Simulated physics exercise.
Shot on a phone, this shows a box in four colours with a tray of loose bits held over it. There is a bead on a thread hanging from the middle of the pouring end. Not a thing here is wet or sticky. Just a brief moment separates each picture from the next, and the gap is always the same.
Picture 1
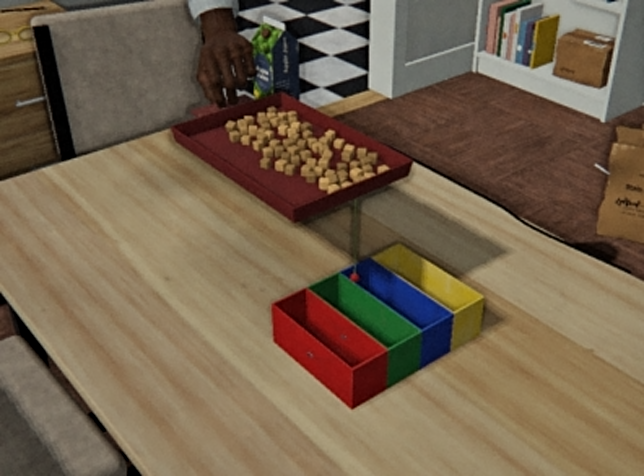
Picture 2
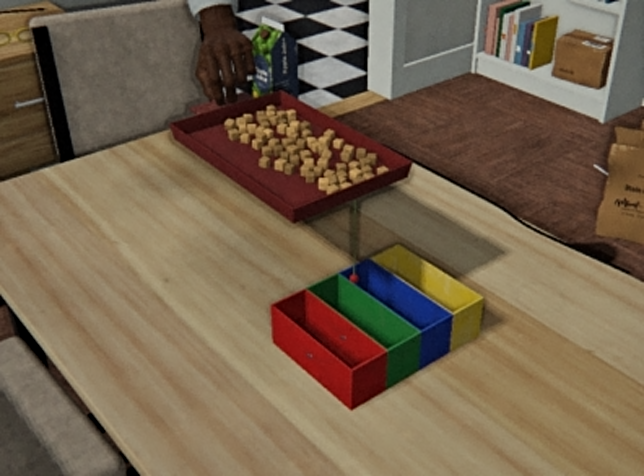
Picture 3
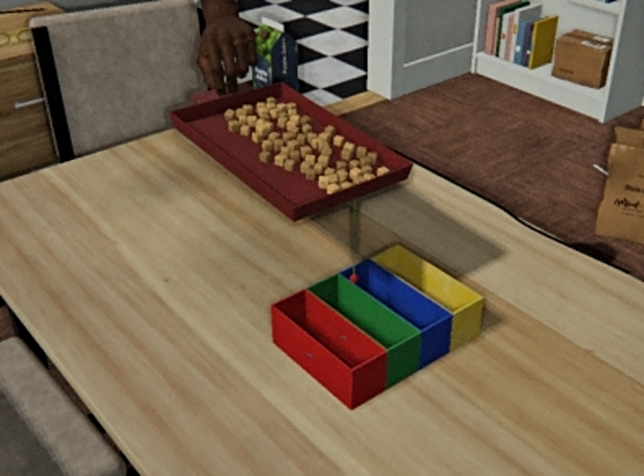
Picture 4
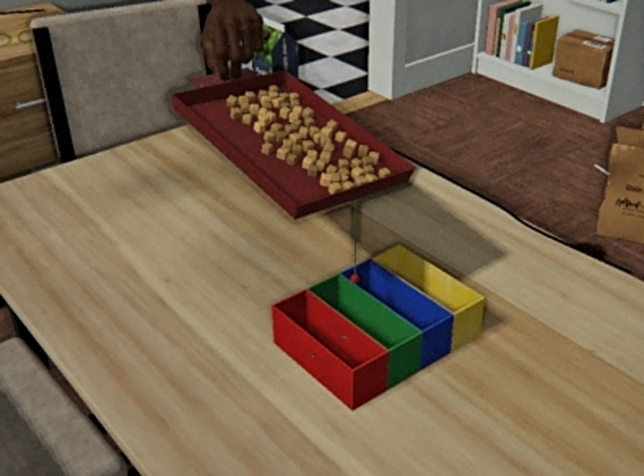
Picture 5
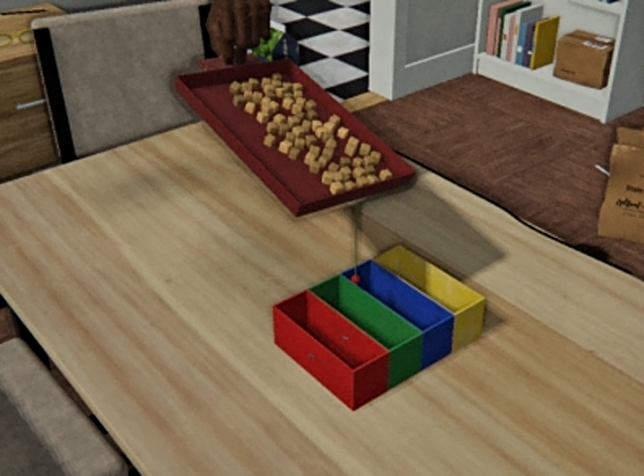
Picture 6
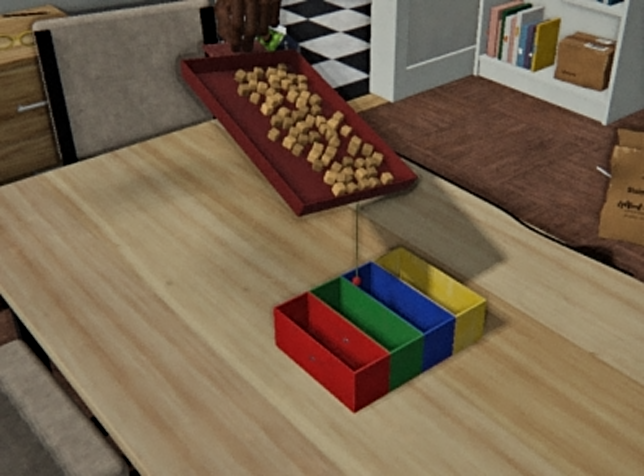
A dark red tray of small wooden cubes tilts steadily above a four-coloured box.
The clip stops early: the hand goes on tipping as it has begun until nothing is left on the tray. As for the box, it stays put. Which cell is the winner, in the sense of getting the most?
Winner: Yellow.
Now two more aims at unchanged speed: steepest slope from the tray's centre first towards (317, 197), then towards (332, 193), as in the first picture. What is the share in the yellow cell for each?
It comes to about 0 per cent the first time and about 0 per cent the second.
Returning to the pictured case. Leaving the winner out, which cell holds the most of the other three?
The cell in blue.
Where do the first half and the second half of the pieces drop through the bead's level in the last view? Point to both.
At (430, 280) for the first part, then at (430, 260) for the others.
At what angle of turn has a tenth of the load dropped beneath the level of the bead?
I'd put it at about 120 degrees.
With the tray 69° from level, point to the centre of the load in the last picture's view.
I'd put the middle close to (374, 144).
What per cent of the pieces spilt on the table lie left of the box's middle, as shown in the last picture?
0 per cent, about.
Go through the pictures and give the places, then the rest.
The first frame shows corners of the pouring end at (294, 206) and (409, 160), level; middle of the load at (302, 145), small wooden cubes; bead on its thread at (355, 278); red cell at (369, 376); green cell at (404, 356); blue cell at (436, 338); yellow cell at (467, 320).
The second frame shows corners of the pouring end at (294, 207) and (408, 162), level; middle of the load at (301, 144).
The third frame shows corners of the pouring end at (295, 205) and (409, 163), tipped barely, lowest at the right corner; middle of the load at (301, 139).
The fourth frame shows corners of the pouring end at (298, 203) and (411, 167), tipped a little, lowest at the right corner; middle of the load at (303, 133).
The fifth frame shows corners of the pouring end at (301, 202) and (412, 170), tipped clearly, lowest at the right corner; middle of the load at (298, 133).
The sixth frame shows corners of the pouring end at (304, 202) and (414, 175), tipped clearly, lowest at the right corner; middle of the load at (310, 121); red cell at (372, 379); green cell at (406, 360); blue cell at (438, 341); yellow cell at (469, 324).
Soon after the last picture, tray tipped steeply; all on the tray.
A little later, tray tipped past a quarter turn; nearly all on the tray; a stray few in the yellow cell; a stray few falling or outside the box.
Later still, tray tipped past a quarter turn; about a third in the yellow cell; about a quarter in the blue cell; about a third falling or outside the box.
At rest, tray tipped past a quarter turn; about a third in the yellow cell; about a quarter in the blue cell; none in the red cell; none in the green cell; about a third outside the box.
